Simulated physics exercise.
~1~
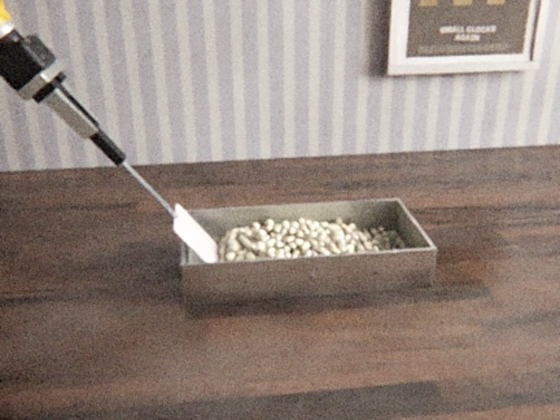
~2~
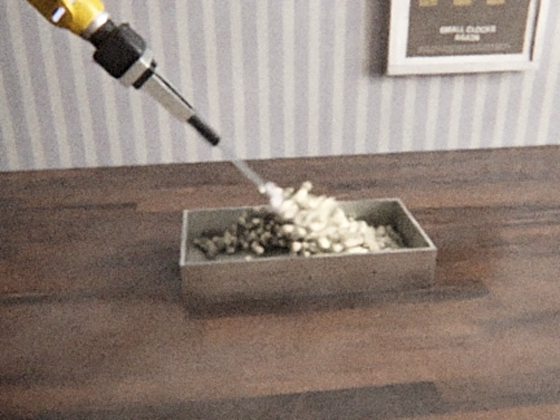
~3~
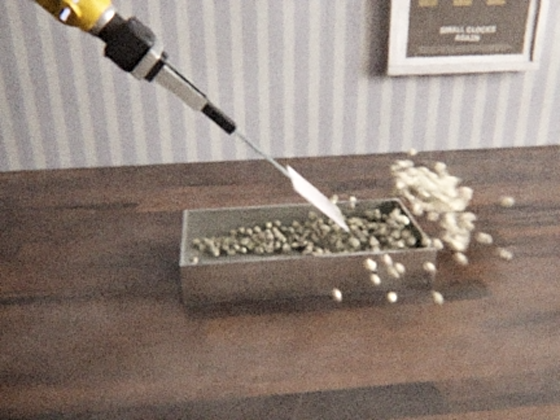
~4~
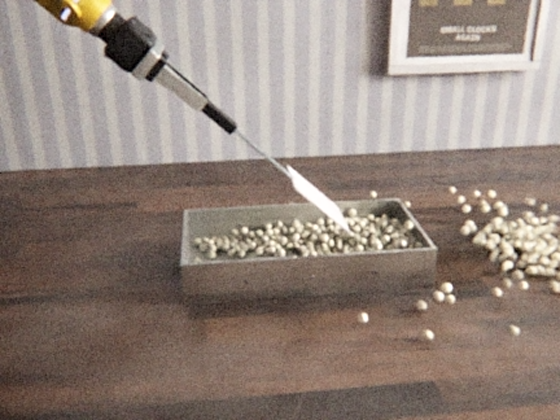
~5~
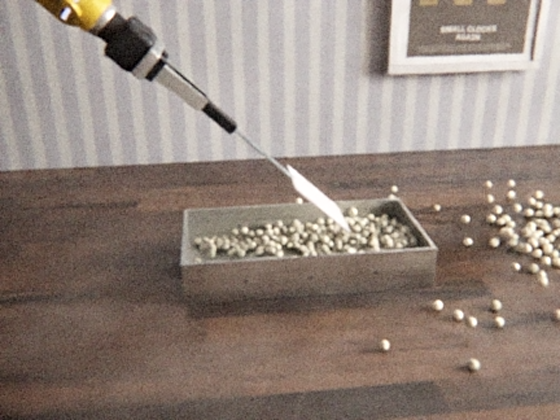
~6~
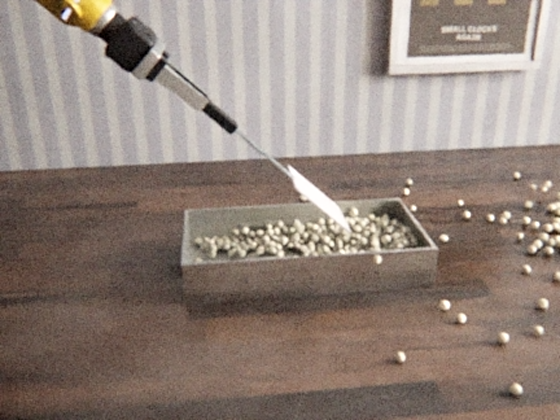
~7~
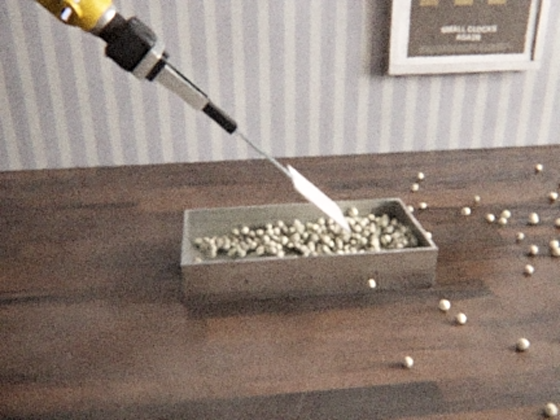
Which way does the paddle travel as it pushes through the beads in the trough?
The paddle moves to the right, from the left end of the trough toward its right end.
